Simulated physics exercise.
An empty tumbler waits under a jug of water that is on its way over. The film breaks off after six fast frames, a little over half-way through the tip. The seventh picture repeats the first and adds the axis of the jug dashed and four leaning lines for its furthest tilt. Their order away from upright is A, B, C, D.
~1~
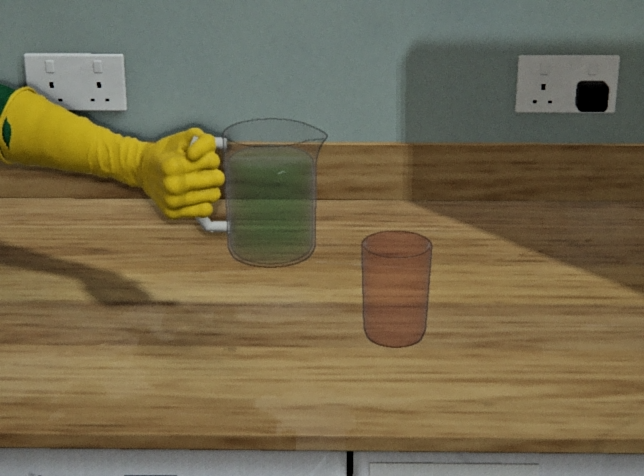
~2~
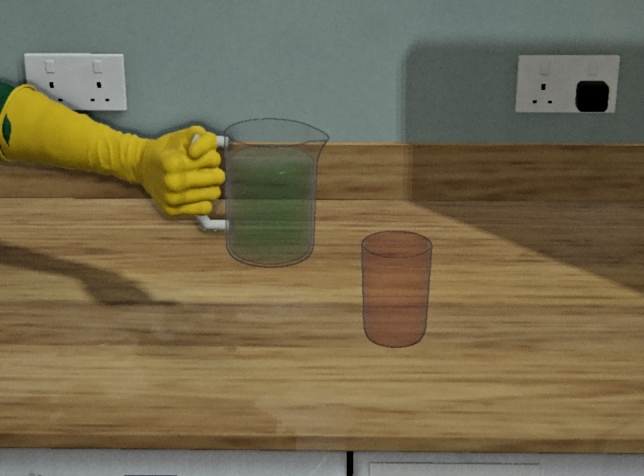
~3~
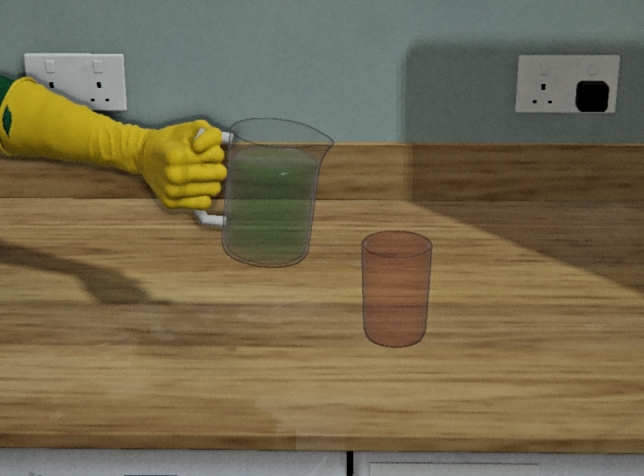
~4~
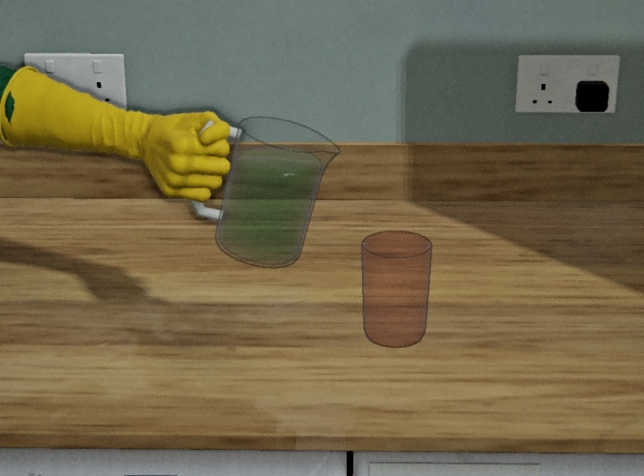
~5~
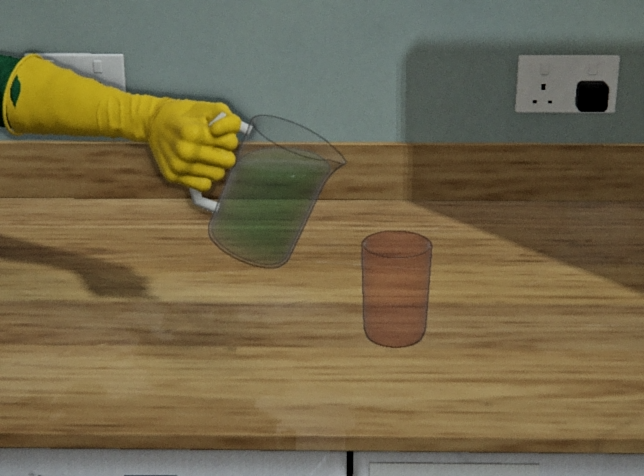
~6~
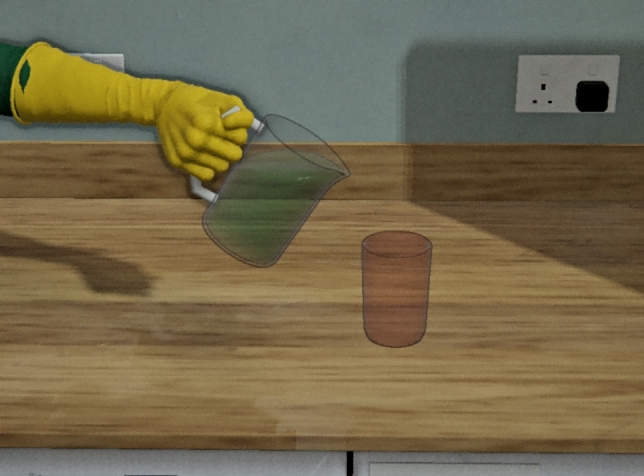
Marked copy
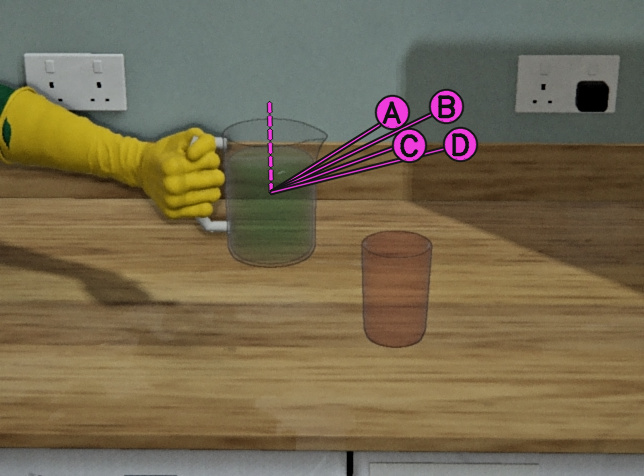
Yellow-gloved hand gripping a clear jug of green-tinted liquid, holding it upright, then tilting it rightward beside a reddish tumbler.
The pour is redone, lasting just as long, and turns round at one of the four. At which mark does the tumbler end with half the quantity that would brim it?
B beats the others.
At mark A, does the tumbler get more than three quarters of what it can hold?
No, it does not.
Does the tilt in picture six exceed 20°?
Yes.
On the marked copy, A at (379, 124); B at (431, 114); C at (392, 148); D at (444, 149).
If A is chosen, the tumbler ends with about 36 % of what it can hold.
If B is chosen, the tumbler ends with about 50 % of what it can hold.
If C is chosen, the tumbler ends with about 65 % of what it can hold.
If D is chosen, the tumbler ends with about 80 % of what it can hold; 3 % of the water is spilt.
